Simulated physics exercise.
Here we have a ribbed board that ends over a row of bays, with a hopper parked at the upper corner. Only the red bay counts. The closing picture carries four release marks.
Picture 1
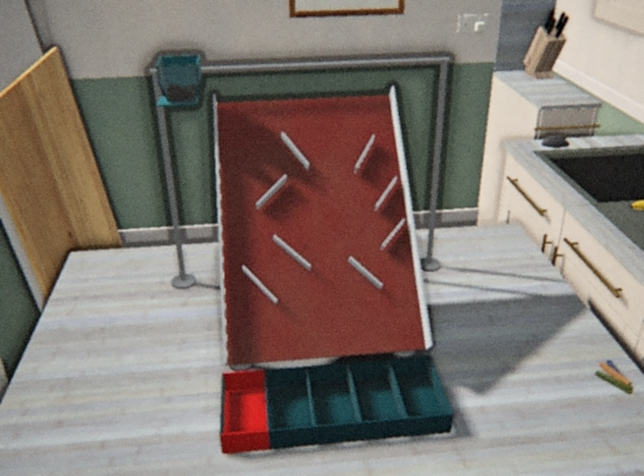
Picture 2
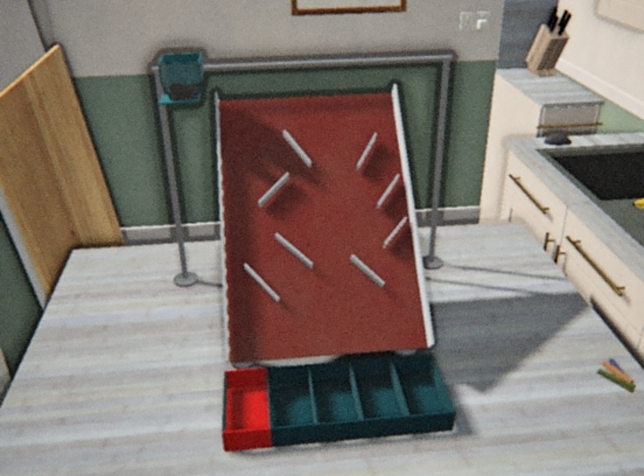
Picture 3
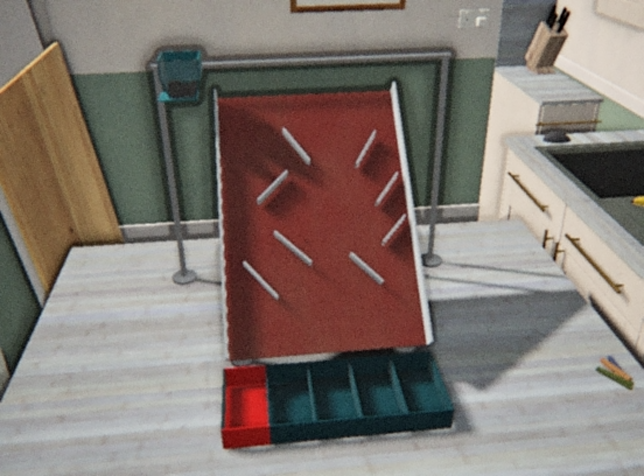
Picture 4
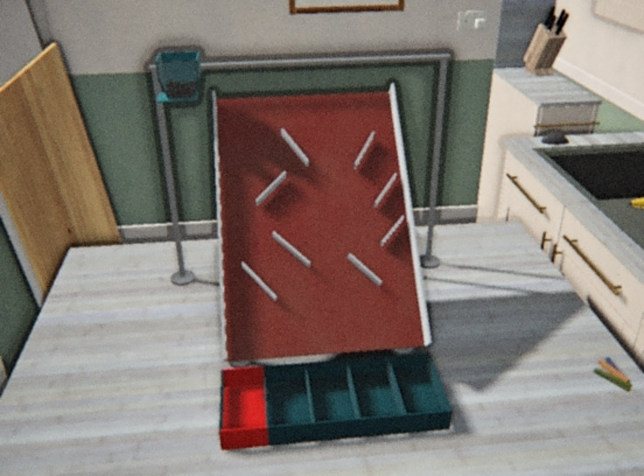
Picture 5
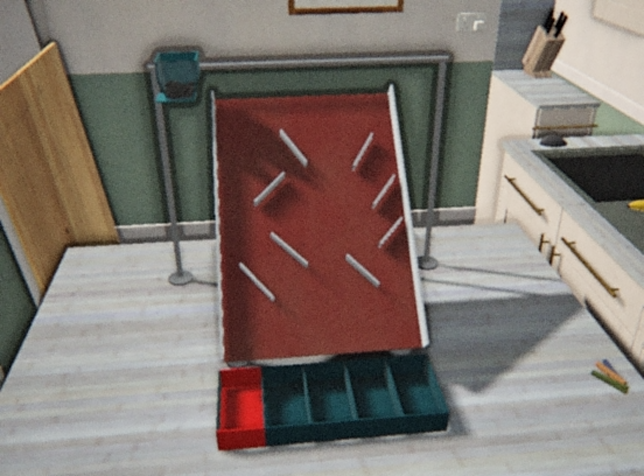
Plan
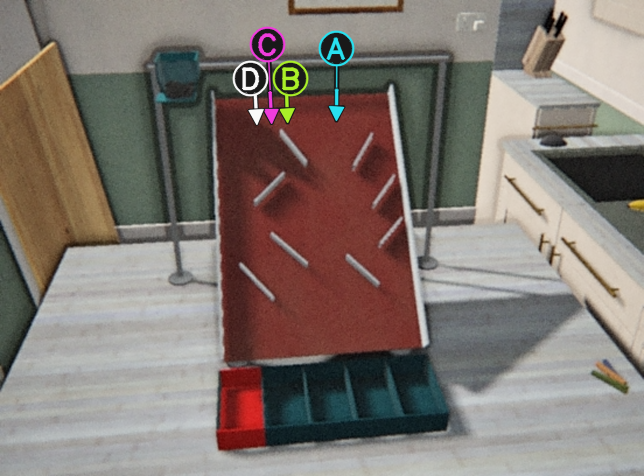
On a kitchen table, a ribbed red board stands still above a row of bays.
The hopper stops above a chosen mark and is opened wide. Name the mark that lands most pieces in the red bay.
Choose D.
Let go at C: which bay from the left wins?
It is the first one.
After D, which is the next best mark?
C it is.
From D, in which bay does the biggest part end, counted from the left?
The first from the left.
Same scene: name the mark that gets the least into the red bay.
A it is.
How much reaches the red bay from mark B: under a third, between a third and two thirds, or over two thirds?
It is under a third.
On the marked copy, mark A meets the board at (336, 115); mark B meets the board at (287, 117); mark C meets the board at (271, 118); mark D meets the board at (256, 119).
For mark A, none in the red bay, all in other bays.
For mark B, about a quarter in the red bay, most in other bays.
For mark C, about two thirds in the red bay, about a third in other bays.
For mark D, most in the red bay, about a quarter in other bays.
